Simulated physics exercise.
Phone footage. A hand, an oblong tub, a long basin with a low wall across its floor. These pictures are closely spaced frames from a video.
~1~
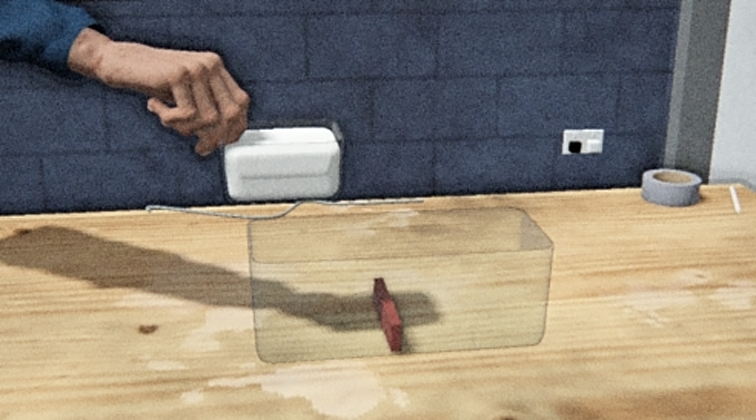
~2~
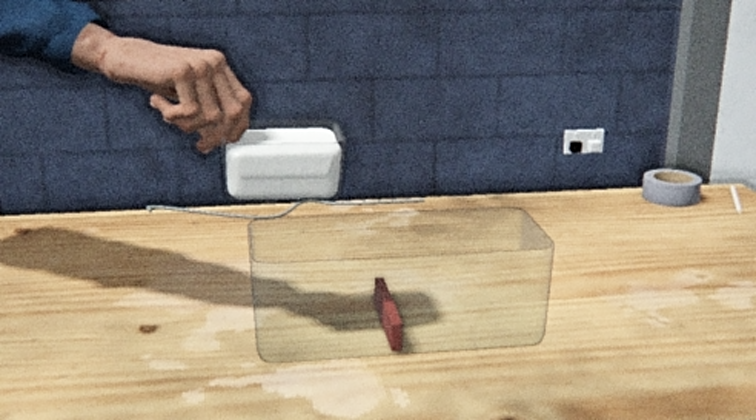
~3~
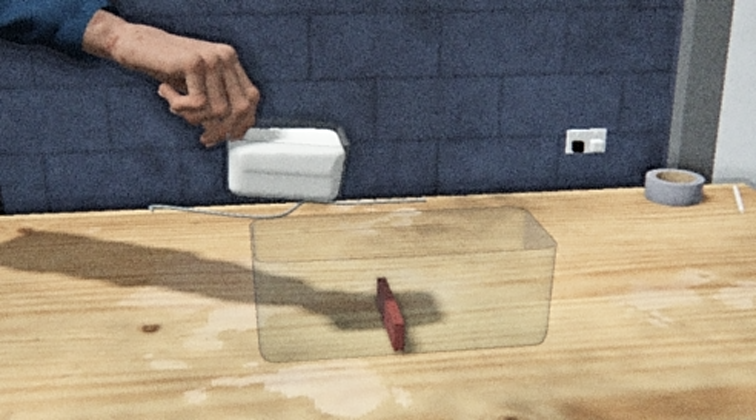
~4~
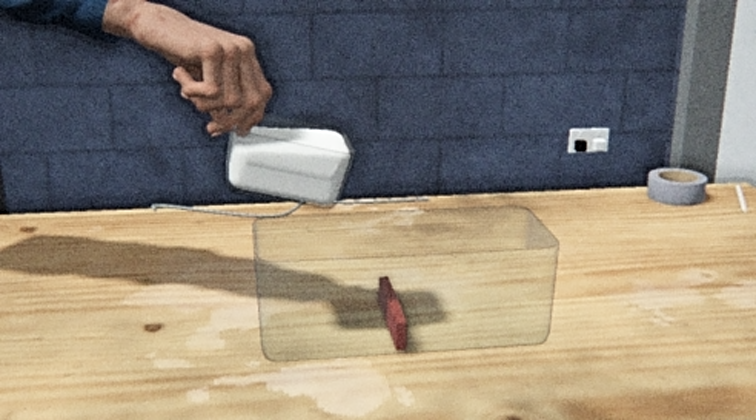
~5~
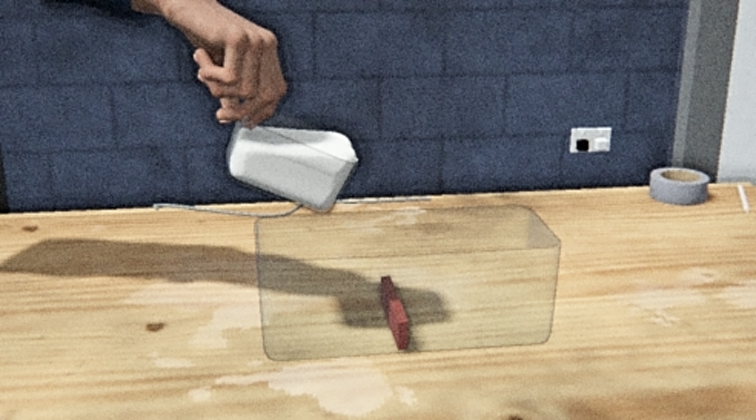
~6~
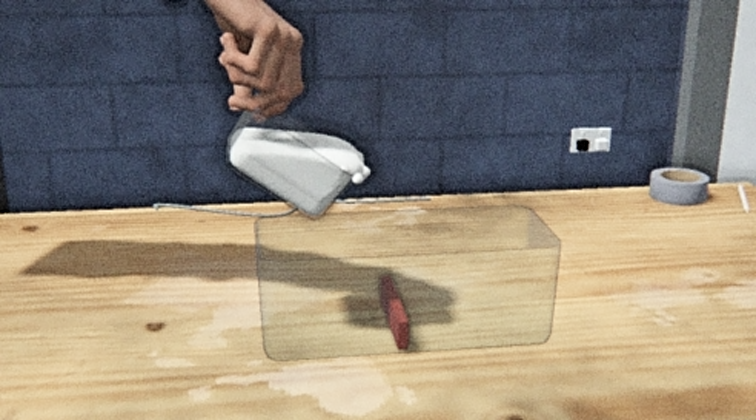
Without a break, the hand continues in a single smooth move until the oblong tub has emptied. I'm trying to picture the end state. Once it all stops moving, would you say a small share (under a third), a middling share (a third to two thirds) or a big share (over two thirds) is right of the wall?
A middling share, a third to two thirds.
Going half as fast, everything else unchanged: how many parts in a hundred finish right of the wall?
About 60 %.
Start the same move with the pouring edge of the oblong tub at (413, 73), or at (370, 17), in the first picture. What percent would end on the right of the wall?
Near 85 per cent for the first start, near 75 per cent for the second.
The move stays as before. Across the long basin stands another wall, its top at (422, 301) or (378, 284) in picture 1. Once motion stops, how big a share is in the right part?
Note: Roughly 20 % in case one, 50 % in case two.
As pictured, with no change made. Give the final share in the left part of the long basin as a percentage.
Around 55 %.
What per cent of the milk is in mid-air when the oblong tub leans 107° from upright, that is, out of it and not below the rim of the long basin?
I'd say some 15 per cent.
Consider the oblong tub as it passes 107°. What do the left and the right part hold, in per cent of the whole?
Left 40, right 40.
A moment on, the oblong tub is tipped right over and 9 per cent is still to pour, 38 is left of the wall and 38 right of it.
Next, the oblong tub is tipped right over and 0 per cent is still to pour, 53 is left of the wall and 42 right of it.
Then the oblong tub is tipped right over and 0 per cent is still to pour, 54 is left of the wall and 44 right of it.
Later the oblong tub is tipped right over and 0 per cent is still to pour, 54 is left of the wall and 45 right of it.
In the end 54 per cent lies left of the wall, 44 right of it and 2 outside.
